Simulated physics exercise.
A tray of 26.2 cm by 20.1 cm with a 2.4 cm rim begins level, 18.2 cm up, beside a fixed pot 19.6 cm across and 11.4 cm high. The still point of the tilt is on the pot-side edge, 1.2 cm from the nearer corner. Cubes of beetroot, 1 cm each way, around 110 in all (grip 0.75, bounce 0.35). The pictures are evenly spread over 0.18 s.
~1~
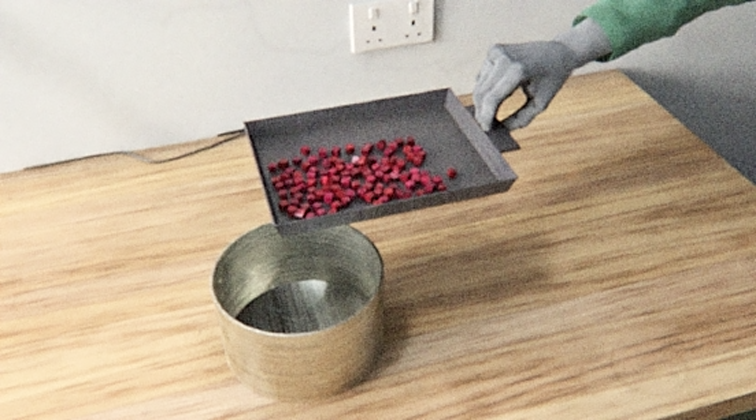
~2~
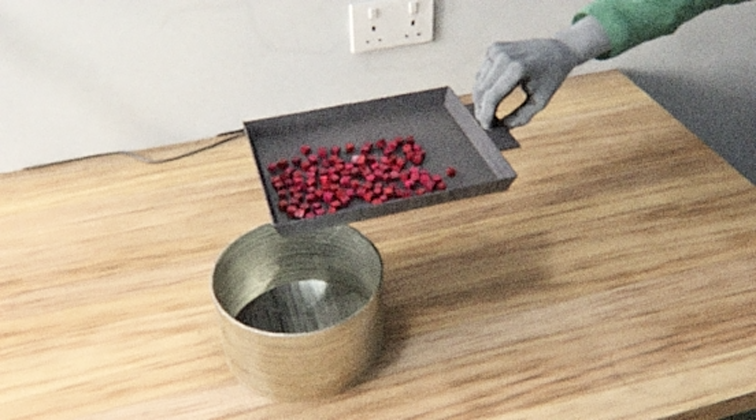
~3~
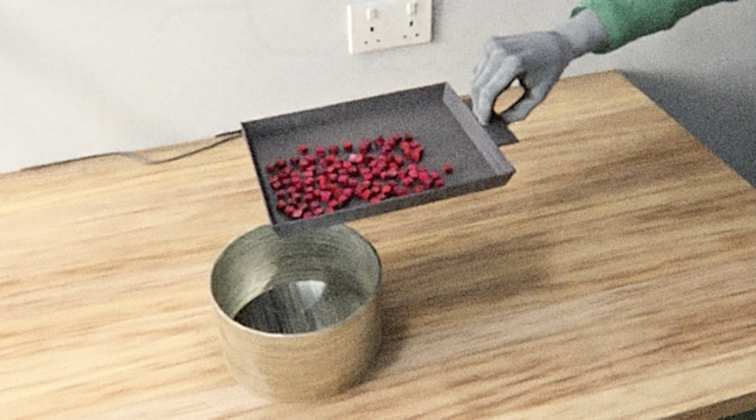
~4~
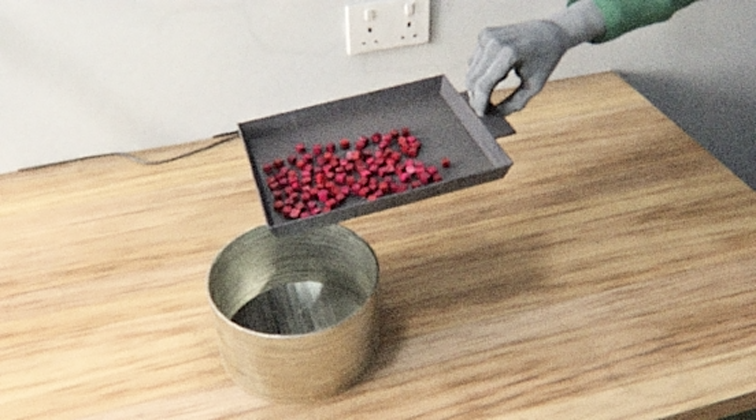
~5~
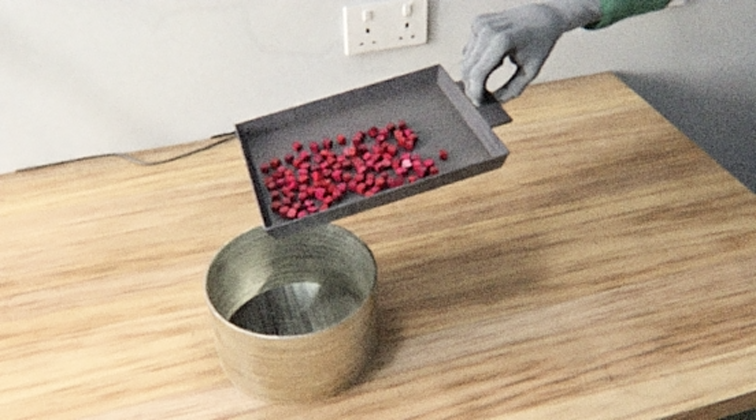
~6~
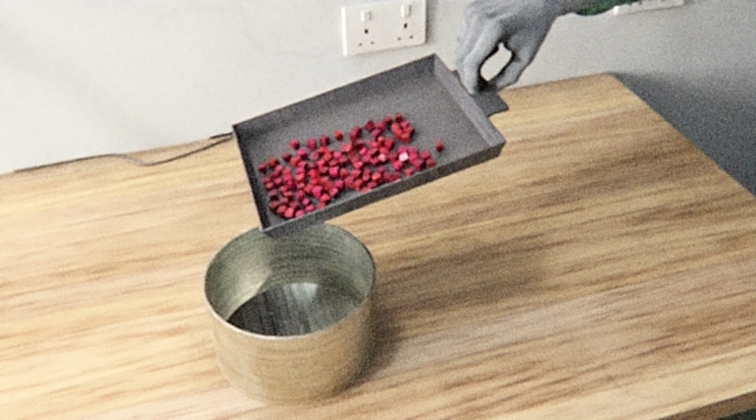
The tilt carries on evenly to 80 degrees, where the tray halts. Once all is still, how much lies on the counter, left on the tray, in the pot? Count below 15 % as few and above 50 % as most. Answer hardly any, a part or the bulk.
On the counter: A part; left on the tray: A part; in the pot: A part.
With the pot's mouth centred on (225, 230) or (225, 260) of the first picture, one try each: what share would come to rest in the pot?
About 60 and 65 per cent.
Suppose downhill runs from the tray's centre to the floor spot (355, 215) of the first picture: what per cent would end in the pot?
About 80 per cent.
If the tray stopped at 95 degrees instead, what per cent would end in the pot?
Then about 55 per cent.
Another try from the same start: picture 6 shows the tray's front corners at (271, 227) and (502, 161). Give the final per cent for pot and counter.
Pot 85, counter 10.
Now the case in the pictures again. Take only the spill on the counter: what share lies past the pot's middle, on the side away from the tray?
About 100 per cent.
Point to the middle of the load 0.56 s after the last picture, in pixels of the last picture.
Near (258, 182).
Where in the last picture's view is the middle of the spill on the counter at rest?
Near (153, 306).
Then, 0.33 s after the last picture, tilt 45 degrees; the tray holds 100 %, the pot 0 %.
Then, 0.56 s after the last picture, tilt 68 degrees; the tray holds 95 %, the pot 0 %.
Then, 0.89 s after the last picture, tilt 80 degrees; the tray holds 55 %, the pot 15 %.
In the end, counter 30 %, tray 30 %, pot 40 %.
